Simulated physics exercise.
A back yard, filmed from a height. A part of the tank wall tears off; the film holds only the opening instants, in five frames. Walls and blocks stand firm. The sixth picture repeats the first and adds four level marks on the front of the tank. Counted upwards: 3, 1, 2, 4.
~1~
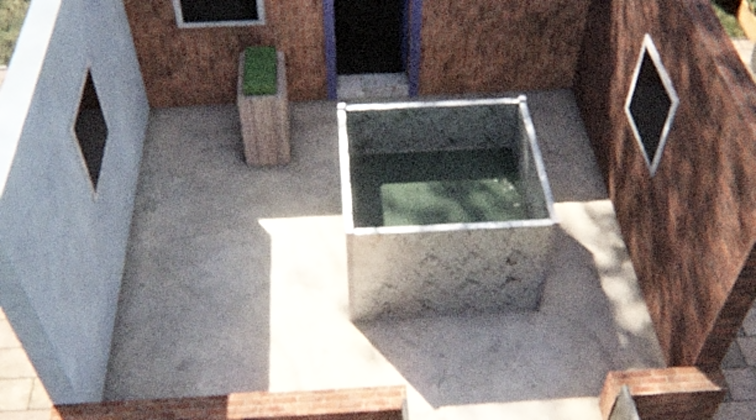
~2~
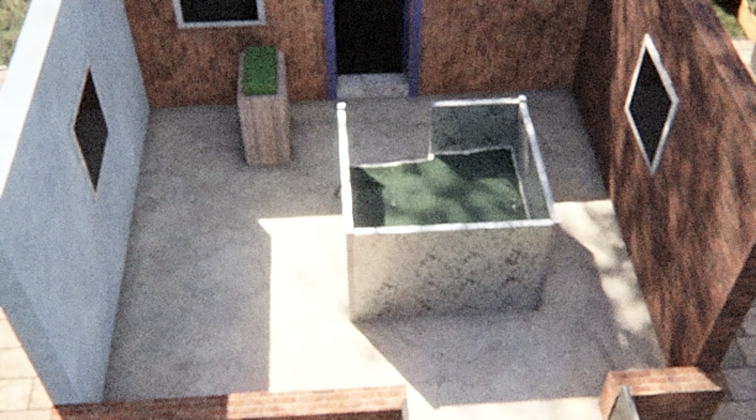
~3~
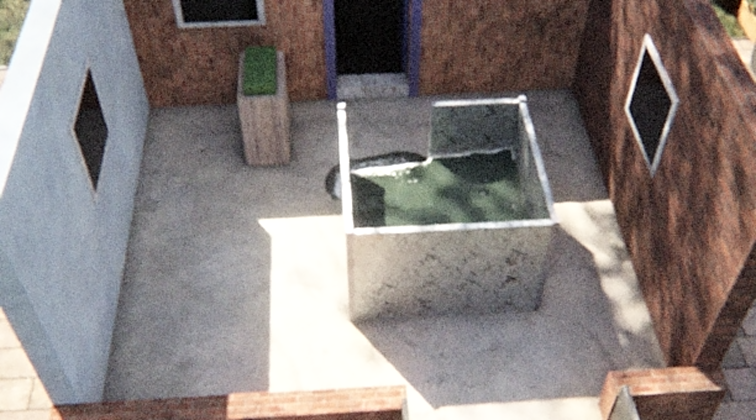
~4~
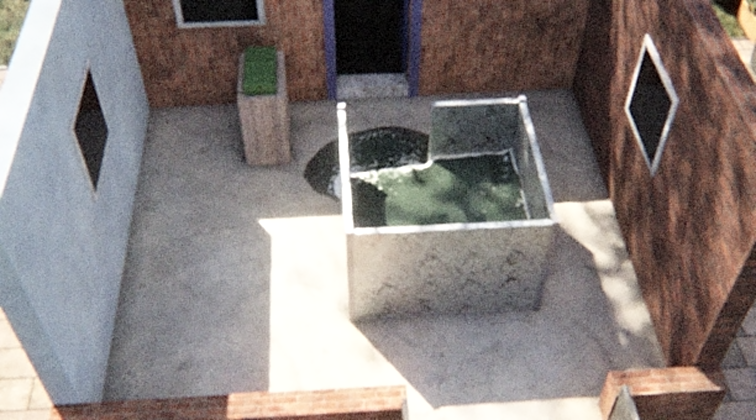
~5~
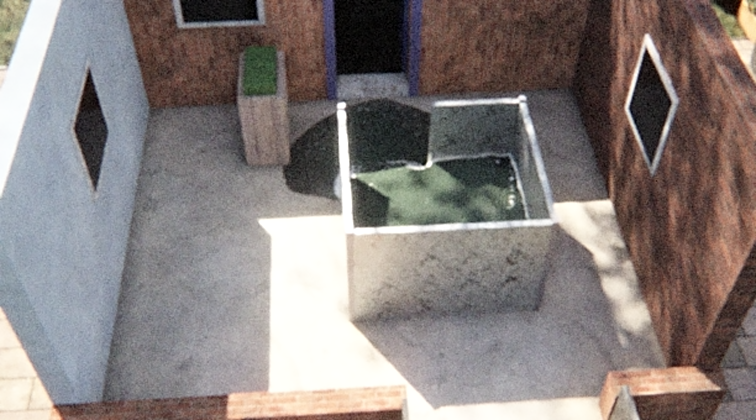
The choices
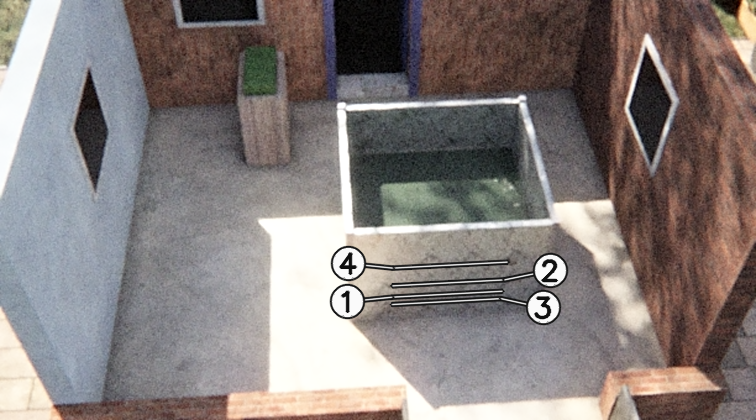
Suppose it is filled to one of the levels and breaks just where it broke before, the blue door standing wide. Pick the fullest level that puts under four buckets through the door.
Use line 1.
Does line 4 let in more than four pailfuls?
Yes.
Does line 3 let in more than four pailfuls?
No, not at all.
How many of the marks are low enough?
Two.
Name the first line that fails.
Line 2.
On the marked copy, 1 at (447, 294); 2 at (448, 282); 3 at (446, 301); 4 at (450, 265); from the bottom up 3, 1, 2, 4.
For line 1, a bucket or two gets in.
For line 2, about 12 bucketfuls get in.
For line 3, nothing gets over.
For line 4, dozens of bucketfuls pour in.
